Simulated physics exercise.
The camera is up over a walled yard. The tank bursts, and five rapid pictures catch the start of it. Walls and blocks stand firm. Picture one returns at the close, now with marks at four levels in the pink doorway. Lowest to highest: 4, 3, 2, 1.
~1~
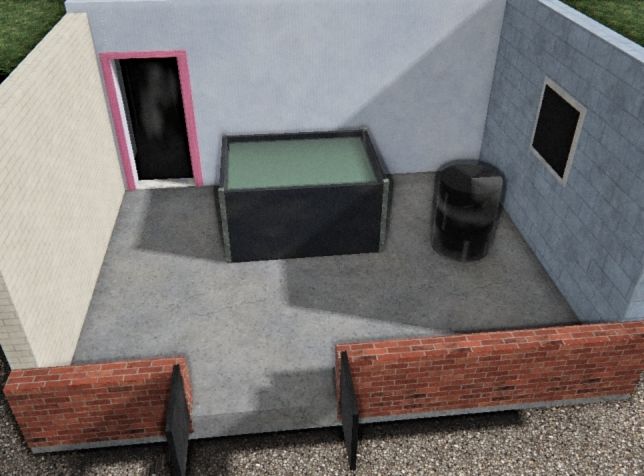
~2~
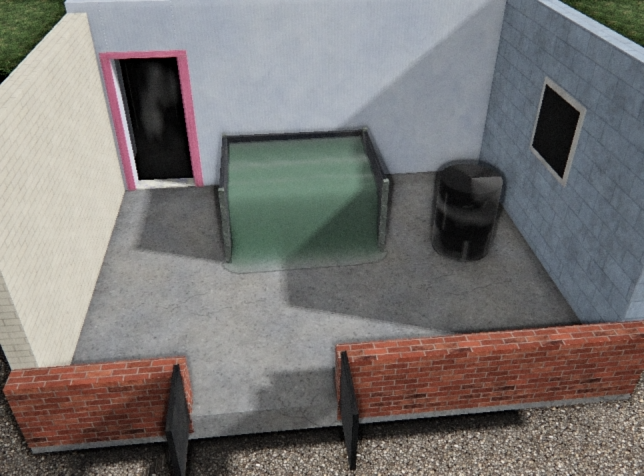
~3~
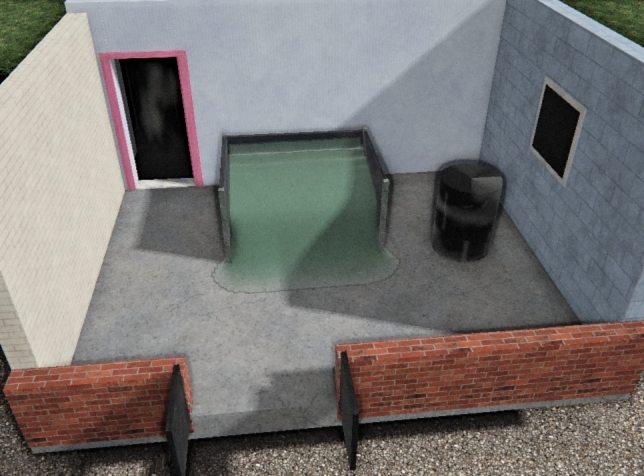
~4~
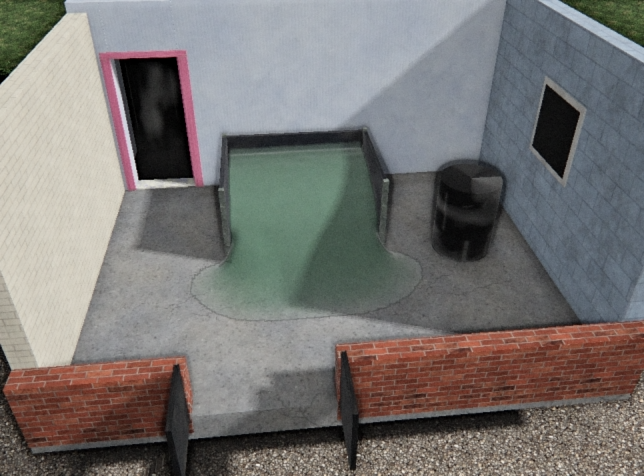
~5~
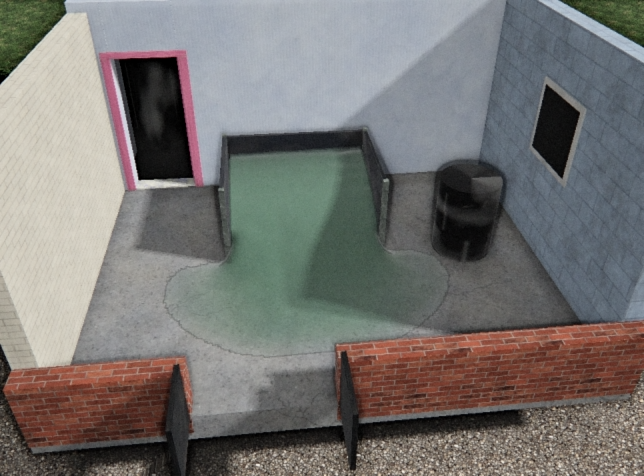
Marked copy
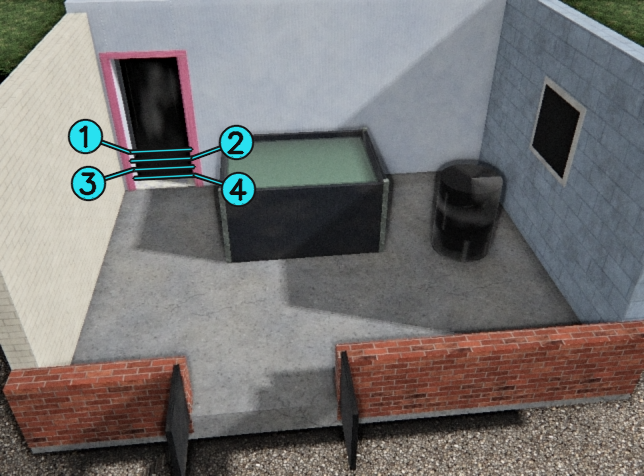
Green water pours from the front of a dark tank and spreads across the walled yard.
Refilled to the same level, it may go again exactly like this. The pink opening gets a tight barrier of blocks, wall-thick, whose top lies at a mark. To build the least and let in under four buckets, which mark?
Use mark 4.
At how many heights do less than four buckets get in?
All of them.
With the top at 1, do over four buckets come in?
No, that is safe.
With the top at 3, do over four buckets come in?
No, that is safe.
On the marked copy, 1 at (160, 150); 2 at (161, 159); 3 at (163, 168); 4 at (164, 176); from the bottom up 4, 3, 2, 1.
For mark 1, nothing gets over.
For mark 2, nothing gets over.
For mark 3, nothing gets over.
For mark 4, nothing gets over.
